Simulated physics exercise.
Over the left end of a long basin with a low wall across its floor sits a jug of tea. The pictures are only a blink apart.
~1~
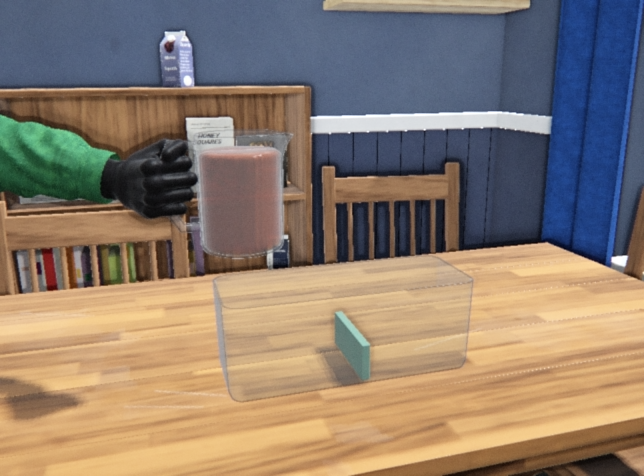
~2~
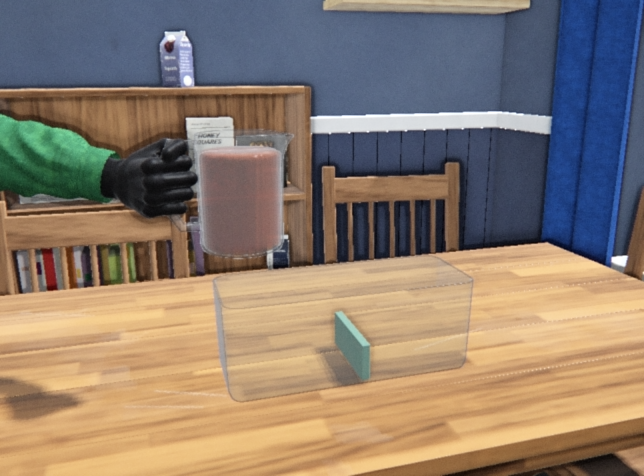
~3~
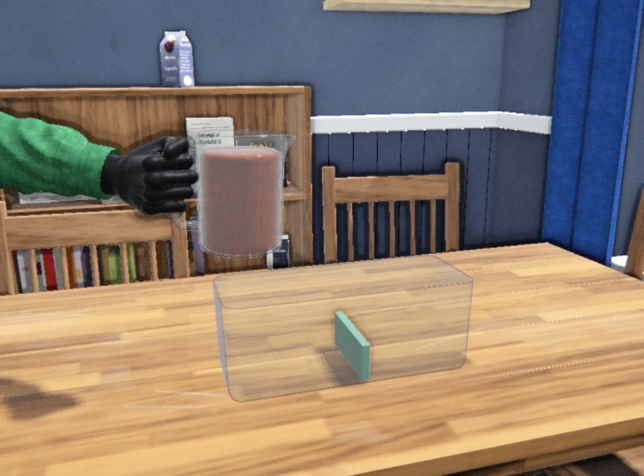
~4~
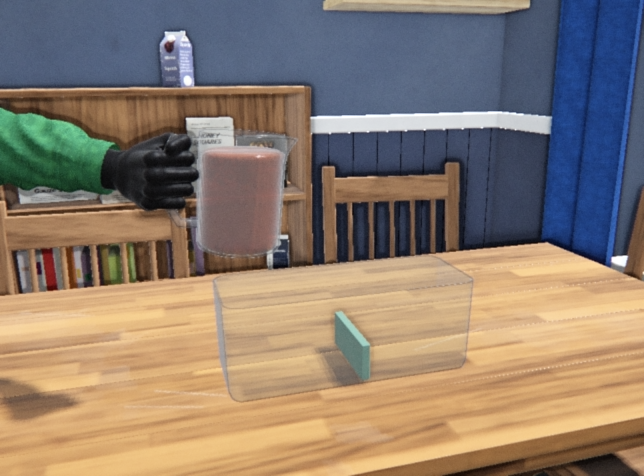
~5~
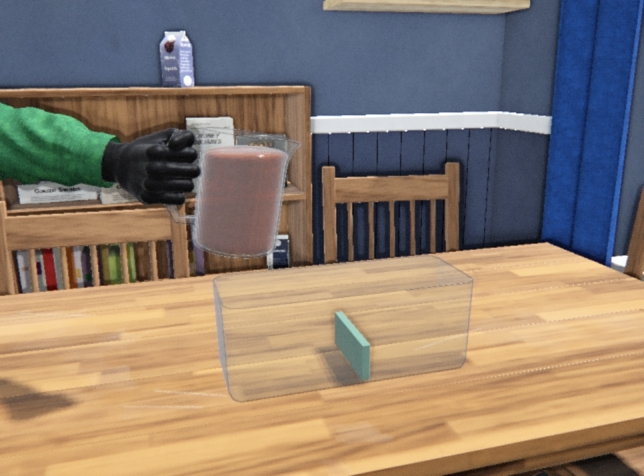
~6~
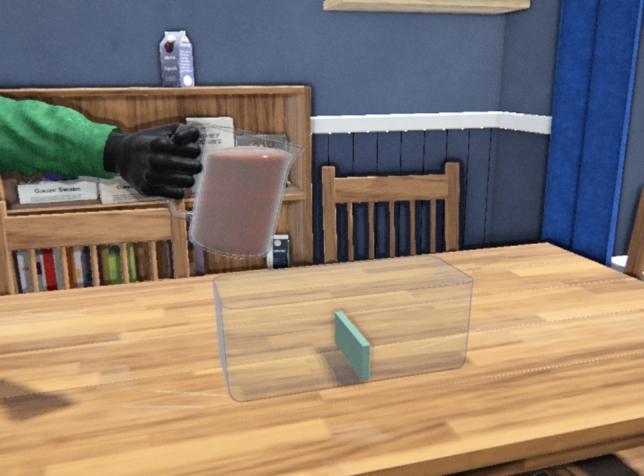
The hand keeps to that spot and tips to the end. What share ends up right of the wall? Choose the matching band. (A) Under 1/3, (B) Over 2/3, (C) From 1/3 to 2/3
(C) From 1/3 to 2/3.
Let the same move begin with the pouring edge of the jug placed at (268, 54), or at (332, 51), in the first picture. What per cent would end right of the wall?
Start one gives some 50 %, start two some 90 %.
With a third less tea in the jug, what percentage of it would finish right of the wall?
Roughly 25 in a hundred.
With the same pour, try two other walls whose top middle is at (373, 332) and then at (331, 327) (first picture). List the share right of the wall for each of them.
Around 15 percent in try one and around 80 percent in try two.
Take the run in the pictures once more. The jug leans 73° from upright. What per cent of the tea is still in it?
80 per cent or so.
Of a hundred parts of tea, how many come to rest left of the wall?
That is roughly 45 percent of it.
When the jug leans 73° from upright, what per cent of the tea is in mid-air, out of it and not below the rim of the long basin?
Around 15 percent.
A moment on, the jug is tipped part way and 81 per cent is still to pour, 0 is left of the wall and 5 right of it.
Next, the jug is tipped right over and 25 per cent is still to pour, 18 is left of the wall and 42 right of it.
Then the jug is tipped right over and 1 per cent is still to pour, 46 is left of the wall and 51 right of it.
Later the jug is tipped right over and 0 per cent is still to pour, 47 is left of the wall and 52 right of it.
Finally, 47 per cent lies left of the wall, 52 right of it and 1 outside.
